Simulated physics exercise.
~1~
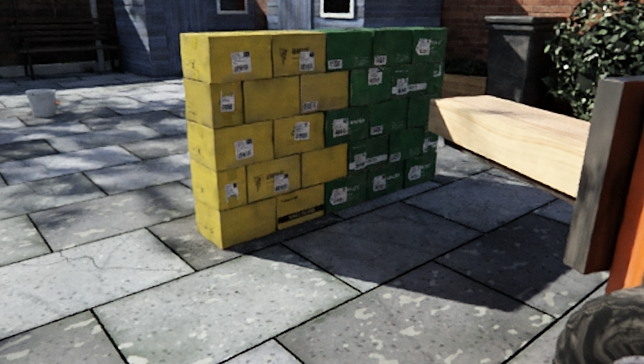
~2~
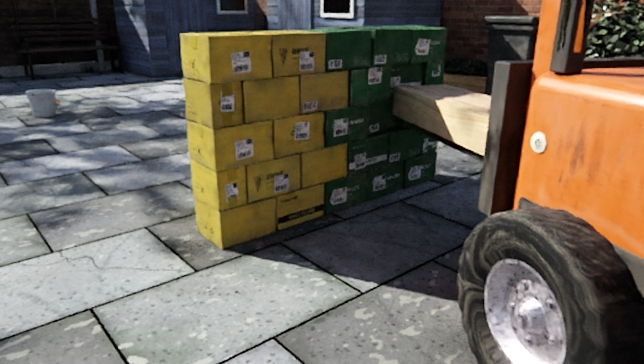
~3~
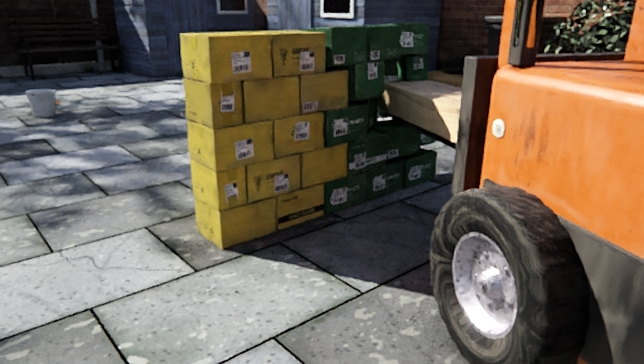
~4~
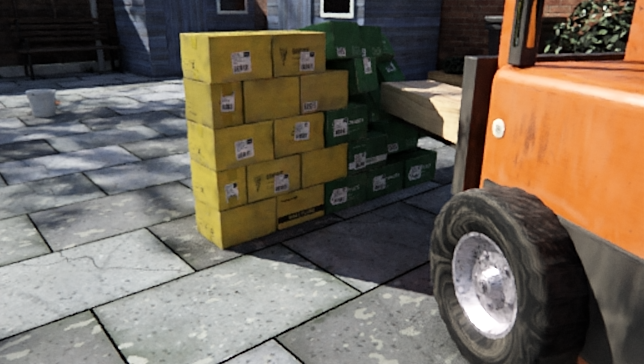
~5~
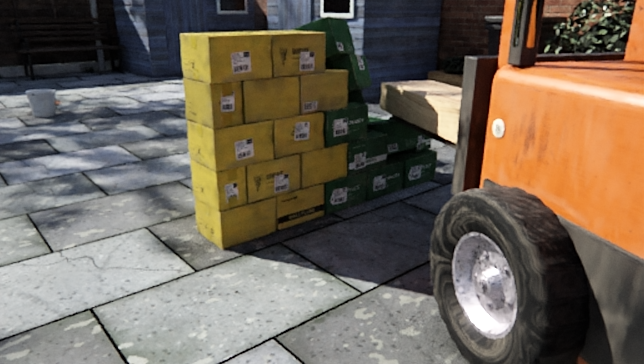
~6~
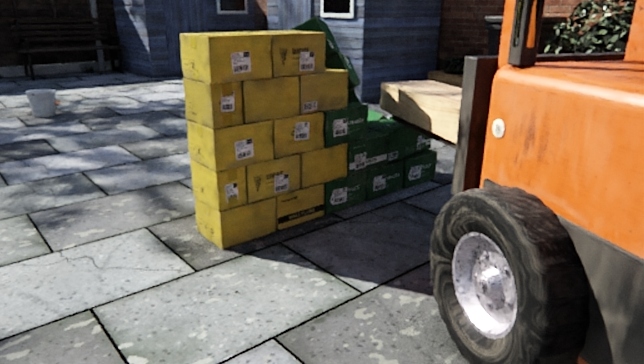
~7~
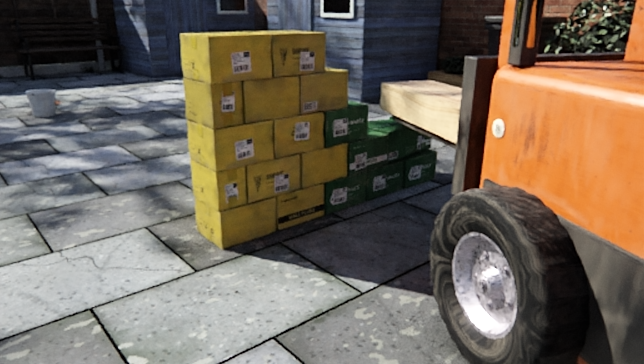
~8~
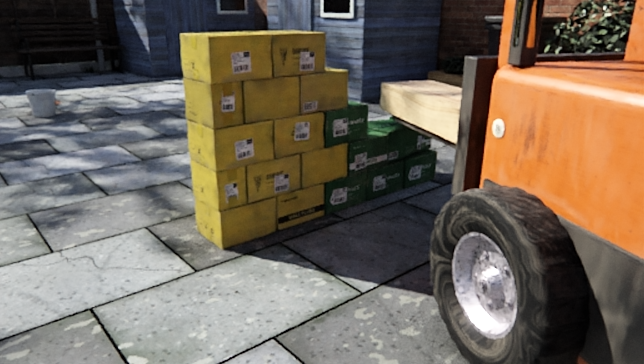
An orange forklift drove in from the right and pushed a long wooden crate into the green end of a stacked box wall, then stopped. The upper green boxes tipped and dropped out of sight behind, while the yellow ones stayed standing.
